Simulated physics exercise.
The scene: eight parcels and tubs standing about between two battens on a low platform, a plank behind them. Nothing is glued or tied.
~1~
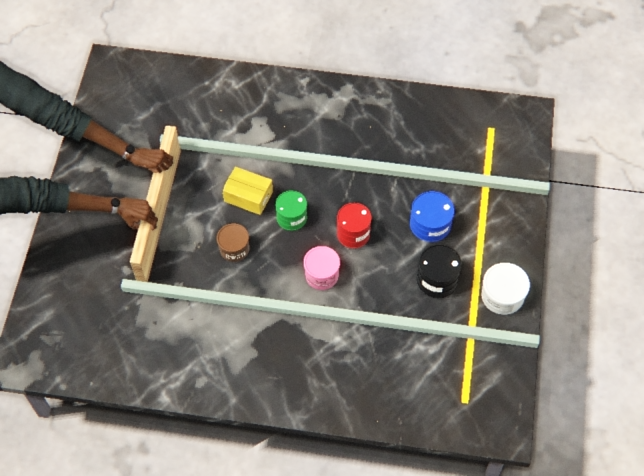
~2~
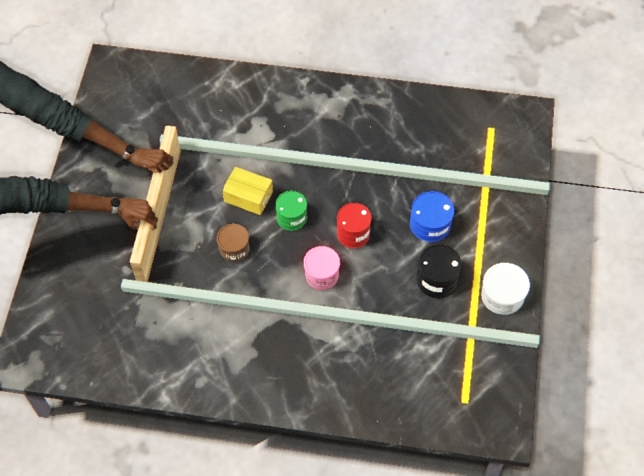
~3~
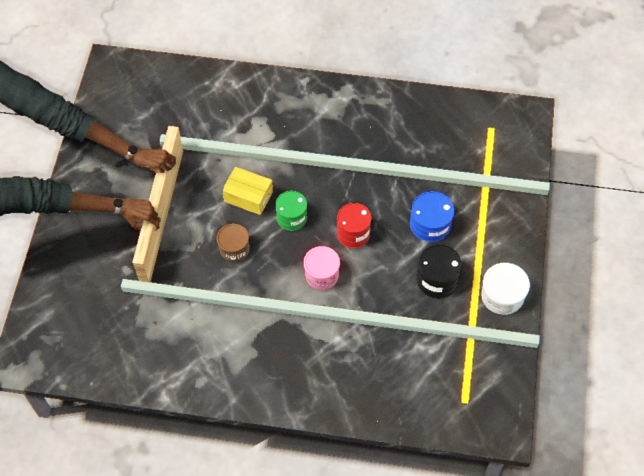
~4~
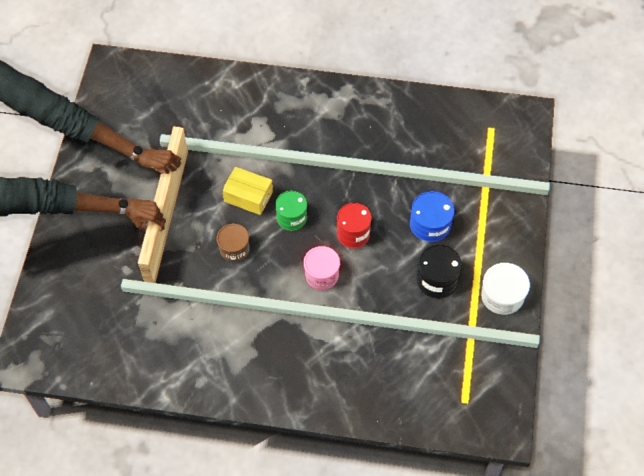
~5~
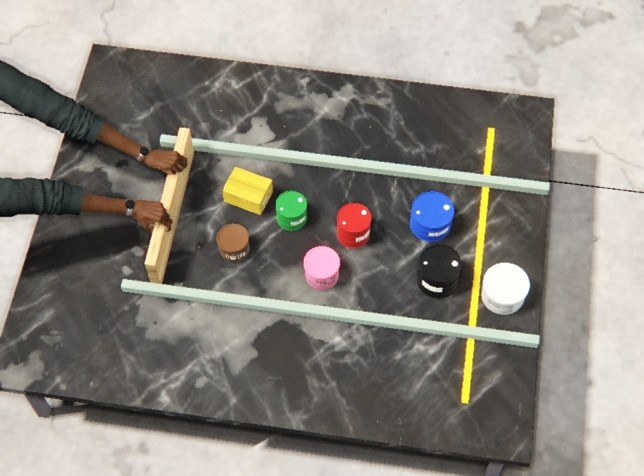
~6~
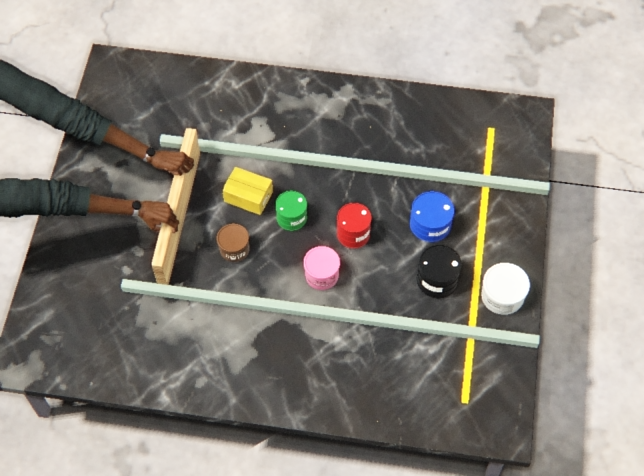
On a dark marbled platform, two hands slide a plank slightly right toward several still tubs.
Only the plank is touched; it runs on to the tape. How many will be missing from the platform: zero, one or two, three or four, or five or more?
As it turns out, the number that fall off is one or two.
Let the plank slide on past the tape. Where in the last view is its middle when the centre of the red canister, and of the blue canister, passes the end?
Its middle is around (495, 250) and around (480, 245).
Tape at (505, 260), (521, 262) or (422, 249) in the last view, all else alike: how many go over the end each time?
Down on the ground: 4, 4 and 0.
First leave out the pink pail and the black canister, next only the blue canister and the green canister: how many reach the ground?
The counts: 0 and 1.
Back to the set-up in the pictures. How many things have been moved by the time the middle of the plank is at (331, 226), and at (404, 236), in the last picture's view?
5 and 7.
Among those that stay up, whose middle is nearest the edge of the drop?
The blue canister ends nearest.
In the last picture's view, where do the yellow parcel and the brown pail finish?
About (504, 219), and the other about (493, 275).
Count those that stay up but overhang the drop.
The number is 2.
A little later, none off yet; white pail at rest near (505, 289); black canister at rest near (439, 272); blue canister at rest near (432, 217).
When it is over, the number that fall off is one or two; down, white pail.
